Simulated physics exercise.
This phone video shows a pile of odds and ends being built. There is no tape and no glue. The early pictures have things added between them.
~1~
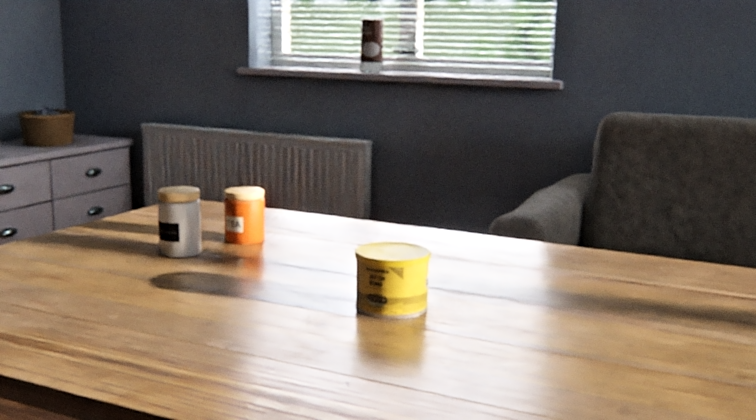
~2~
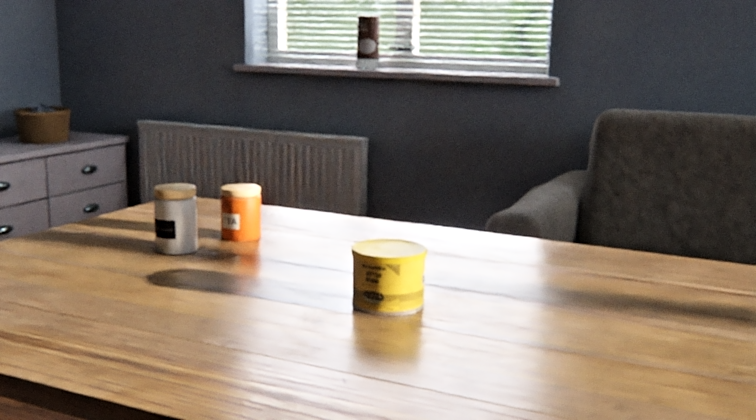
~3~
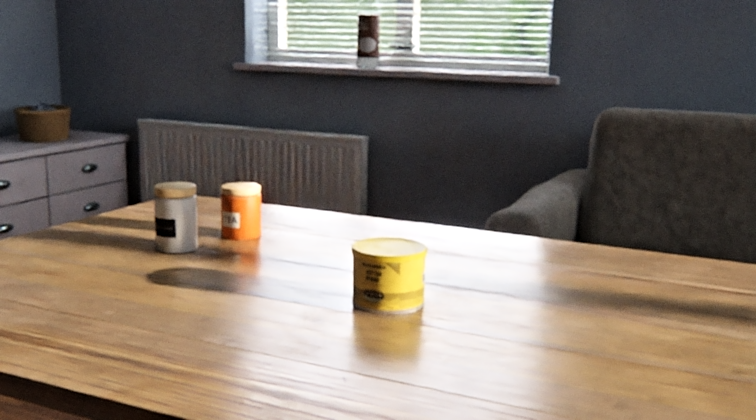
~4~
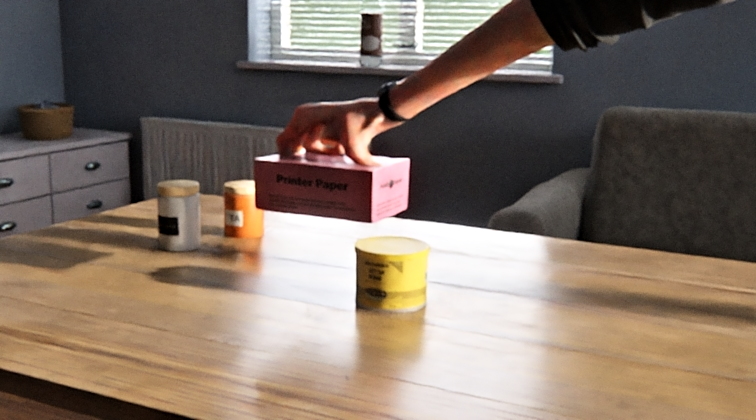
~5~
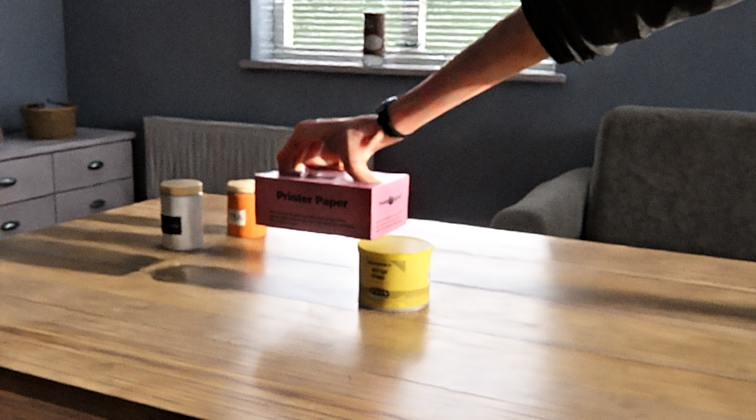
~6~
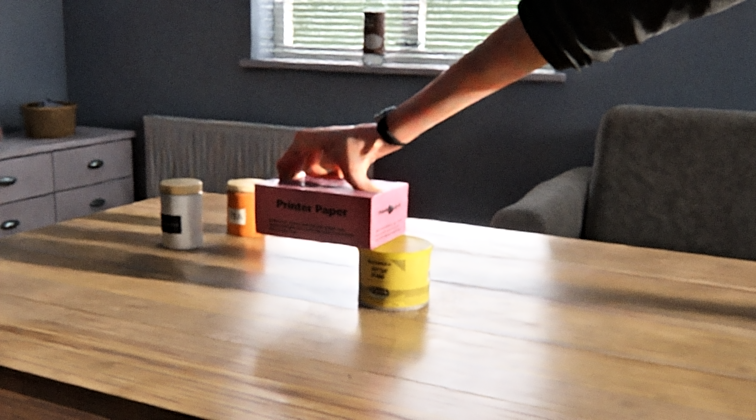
On a wooden table with white and orange jars, a hand lowering a pink printer paper box beside a yellow tub.
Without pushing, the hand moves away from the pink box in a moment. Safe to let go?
The stack does not stay intact.
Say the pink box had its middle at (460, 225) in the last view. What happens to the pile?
In the end the pile crashes down.
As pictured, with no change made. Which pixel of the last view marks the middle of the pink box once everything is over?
Roughly pixel (322, 232) in the last picture.
Then, 0.20 s on from there, pink box turned 21° from how it was put near (325, 222).
Then, 0.30 s on from there, pink box now fallen.
In the end, fallen, pink box; the other 3 unmoved. At the end, from the last picture's camera, pink box near (323, 232). The pile loses its balance.
